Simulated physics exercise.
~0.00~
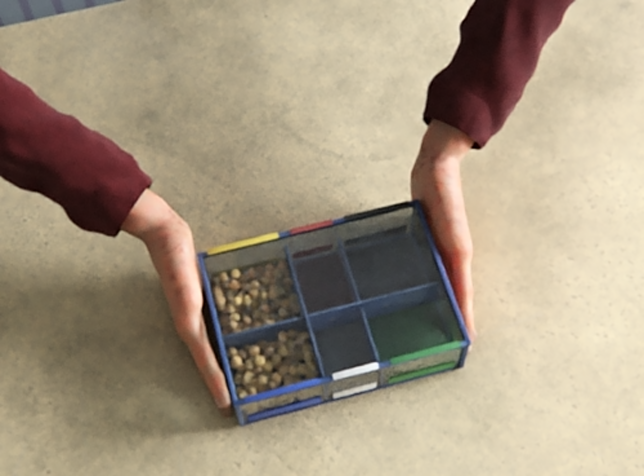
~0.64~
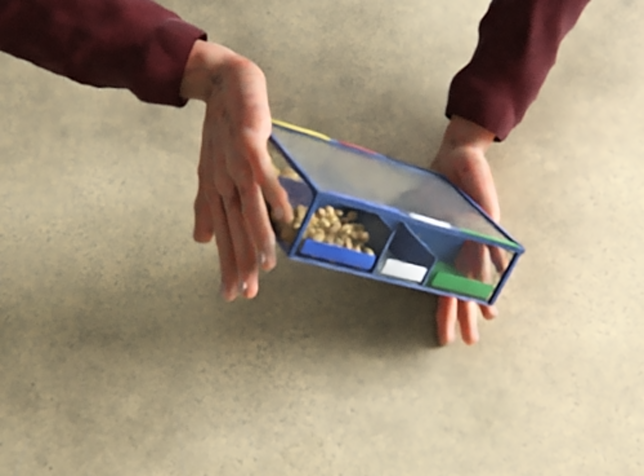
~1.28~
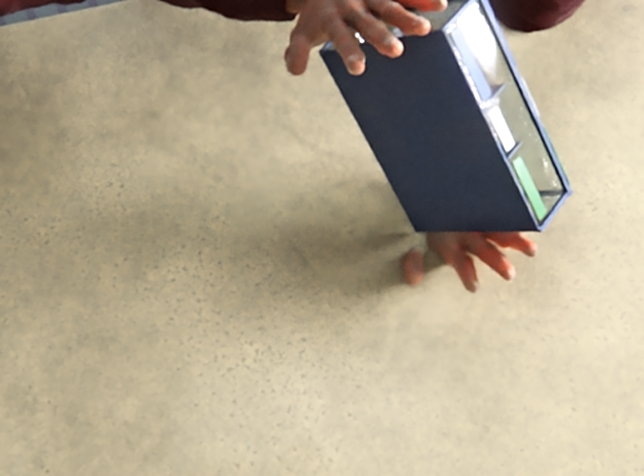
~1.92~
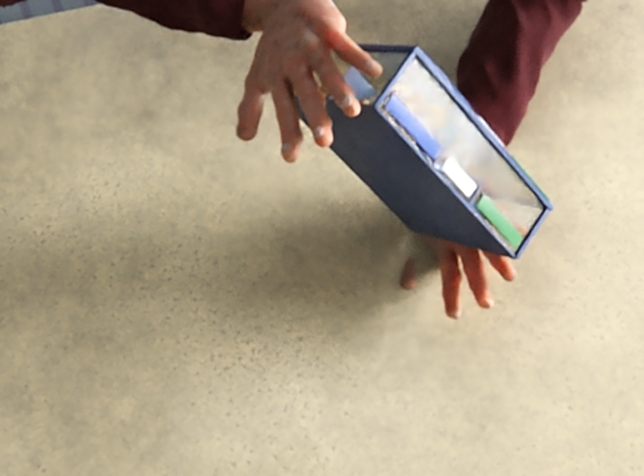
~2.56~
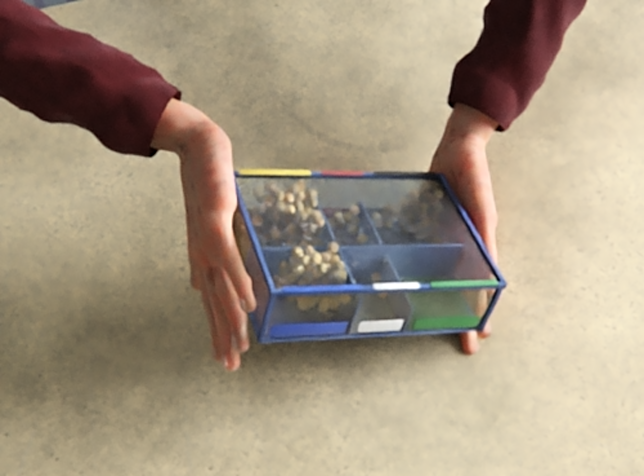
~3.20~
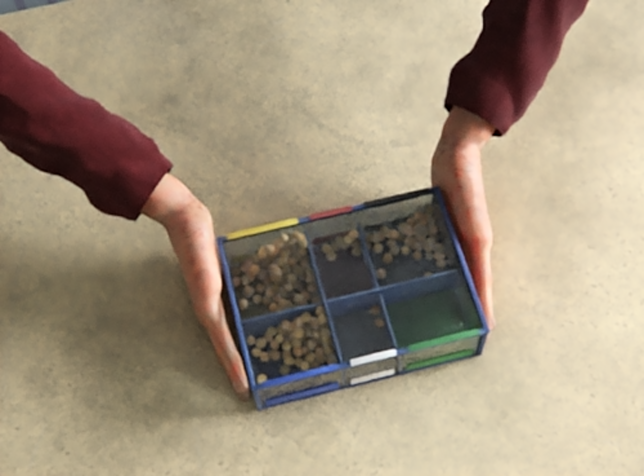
Hands tilting a clear-lidded compartment box of chickpeas steeply onto its side, then lowering it flat, some chickpeas now by the black label.
